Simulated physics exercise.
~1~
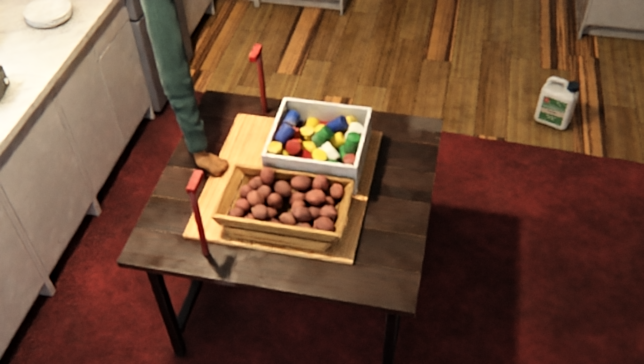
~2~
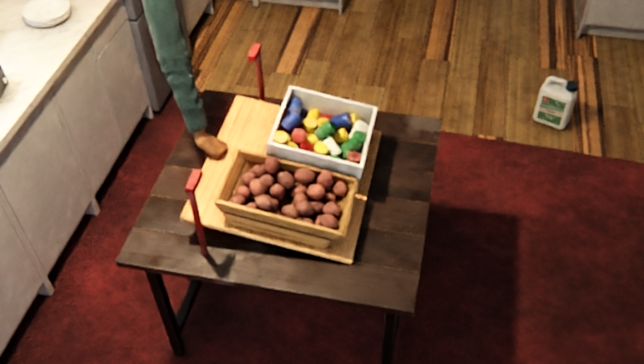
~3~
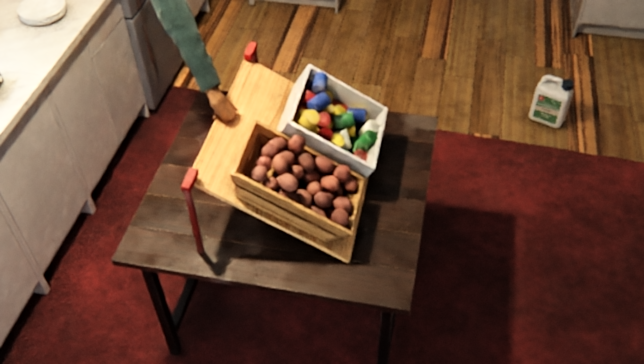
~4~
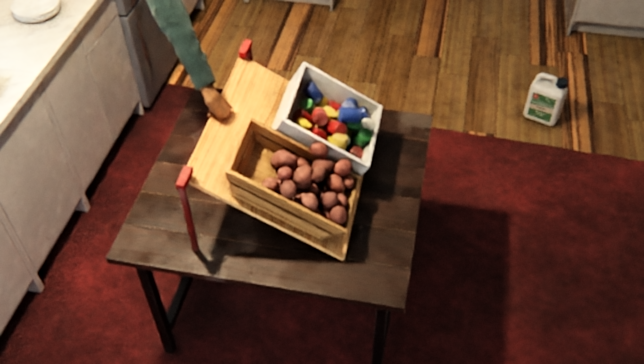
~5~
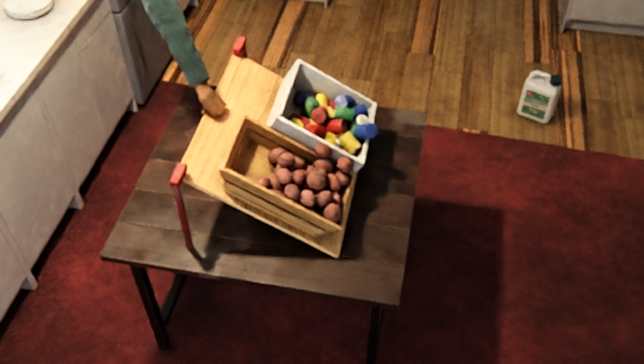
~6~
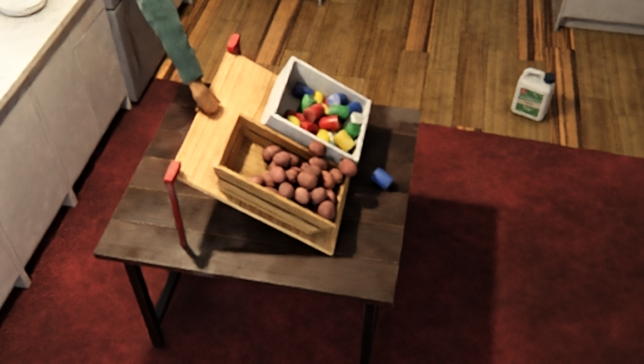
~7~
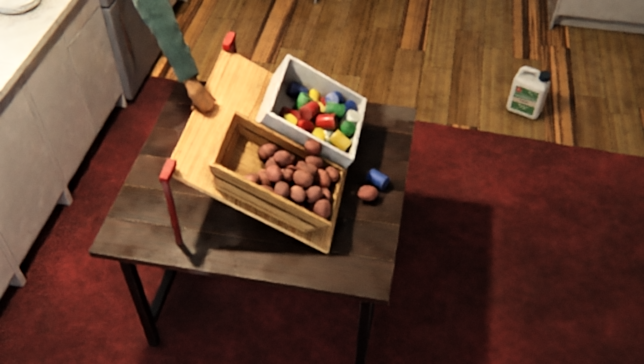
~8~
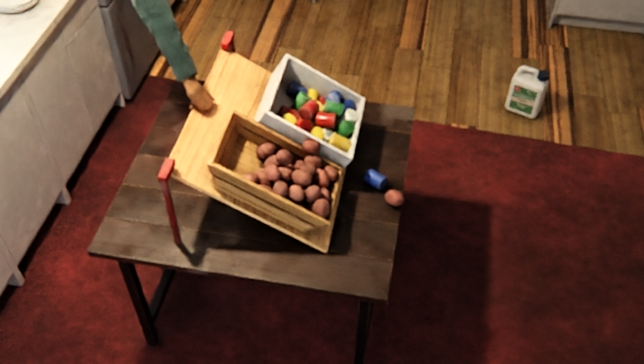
A hinged wooden board on a dark table, seen from above in a kitchen with a red floor area and wooden planks behind, carries a white basket of colourful jars beside a wooden basket of red potatoes. A hand in a green sleeve is at its left end, between two red stops, and that end swings up steeply, then halts. The contents shift towards the right-hand walls. A blue jar tumbles out of the white basket onto the table, and one potato follows from the wooden basket, rolling right. Both rest near the table's right edge, while the baskets stay tilted and nearly full.
